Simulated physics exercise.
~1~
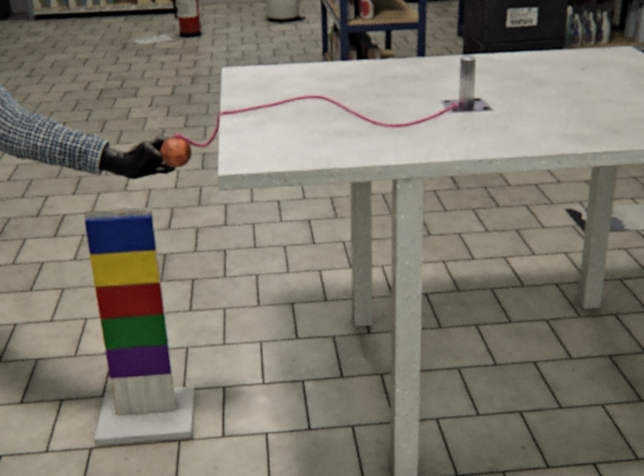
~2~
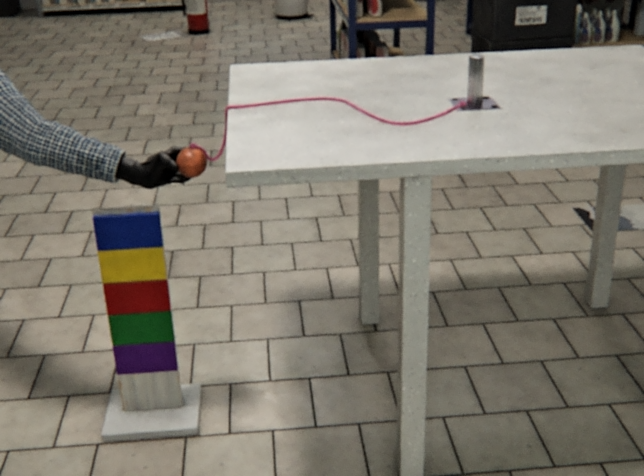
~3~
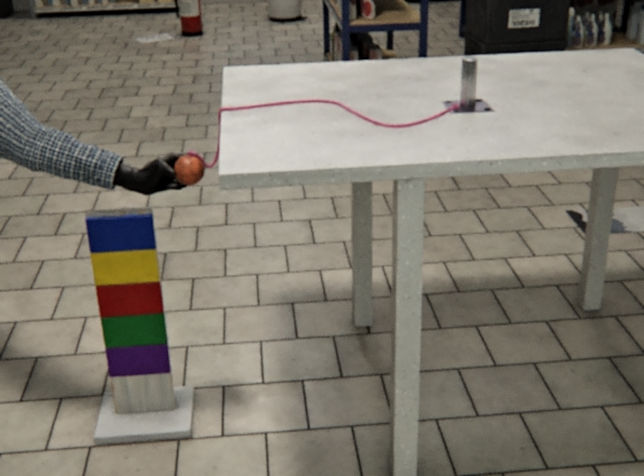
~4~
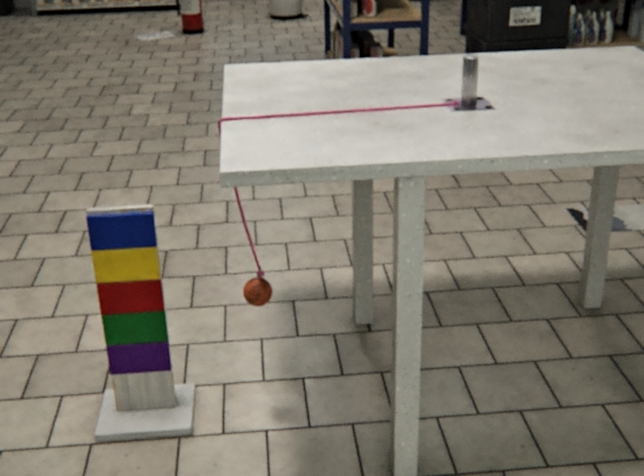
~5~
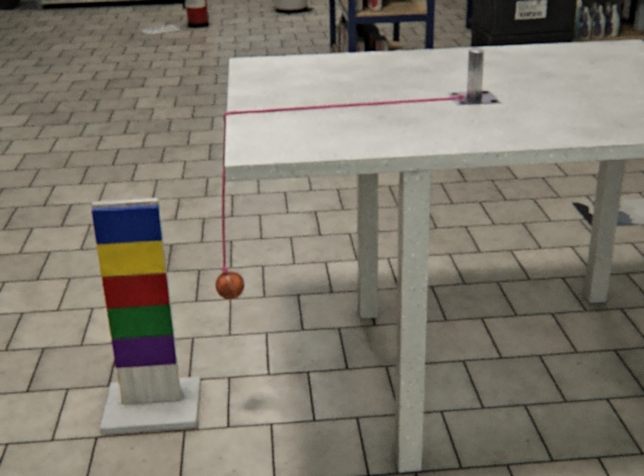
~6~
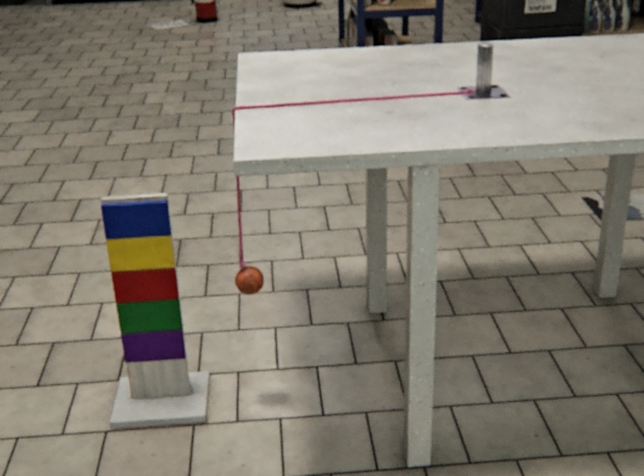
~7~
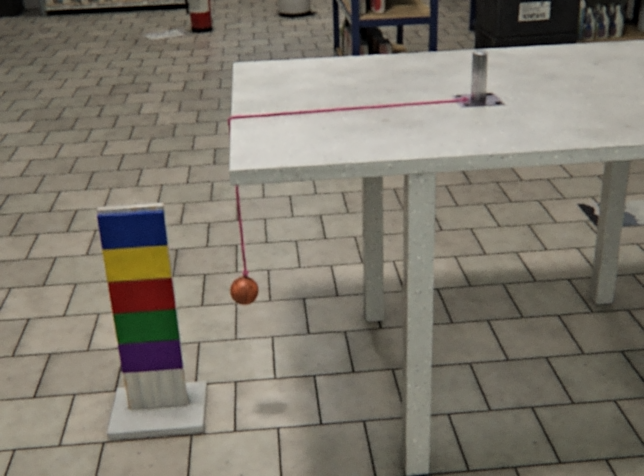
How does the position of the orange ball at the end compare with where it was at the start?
At the start it is held in a gloved hand just off the table's left end, above the coloured bands. By the end it hangs lower and farther right on its cord, below the tabletop and level with the red band.
